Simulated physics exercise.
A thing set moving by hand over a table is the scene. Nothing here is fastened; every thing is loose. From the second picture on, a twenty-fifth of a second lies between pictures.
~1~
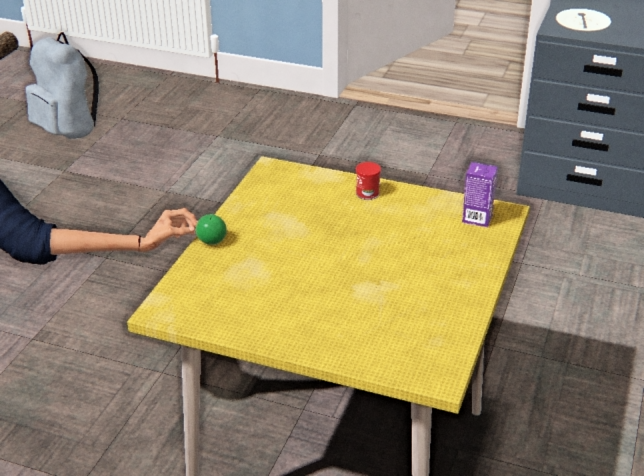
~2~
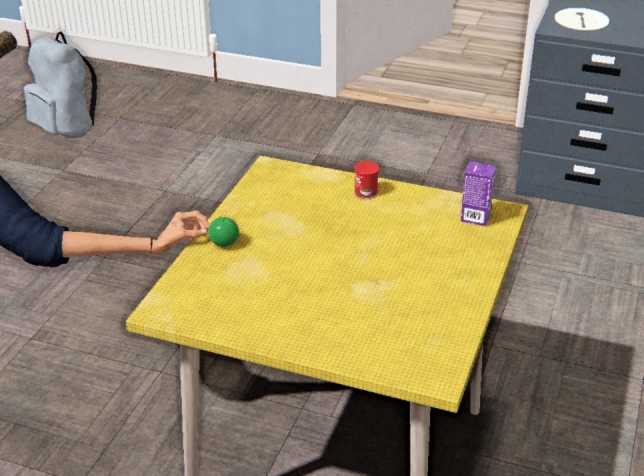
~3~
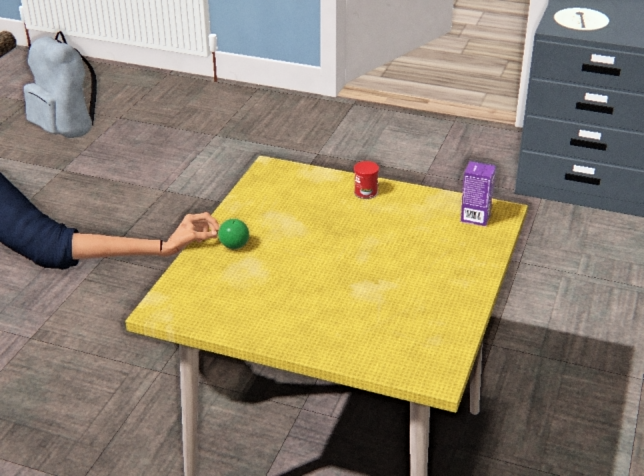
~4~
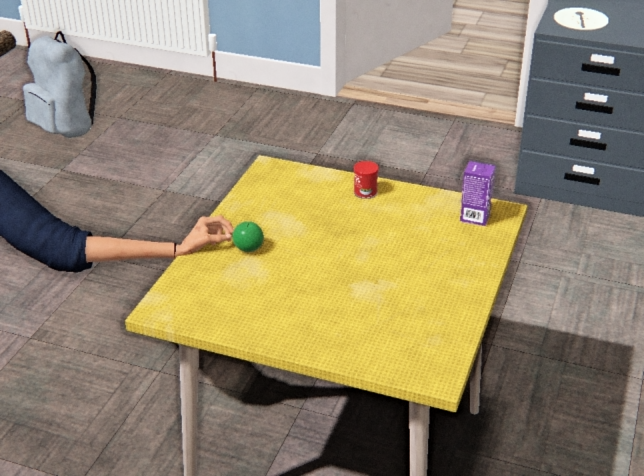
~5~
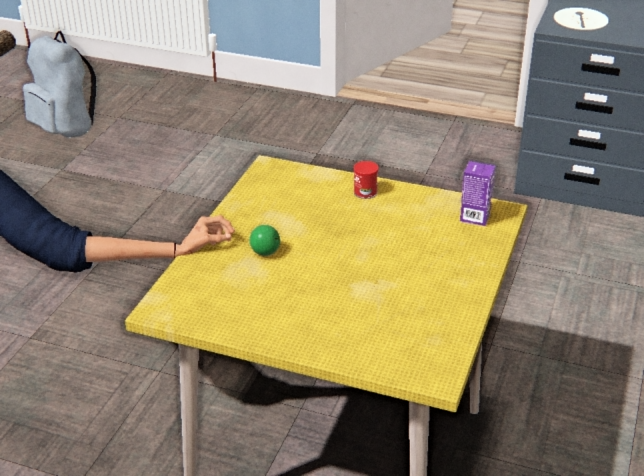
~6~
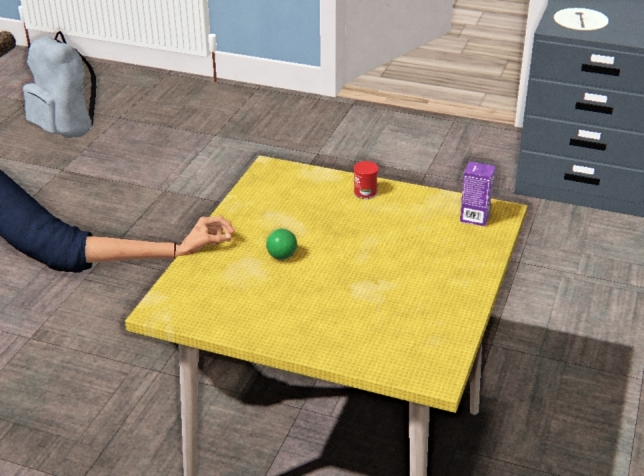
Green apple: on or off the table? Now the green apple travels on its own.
Off the table.
Then, 0.30 s after the last picture, green apple rolled well along near (408, 271).
Then, 0.60 s after the last picture, green apple now off the table.
Then, 0.90 s after the last picture, things are still on the move.
By the end, off the table, green apple.
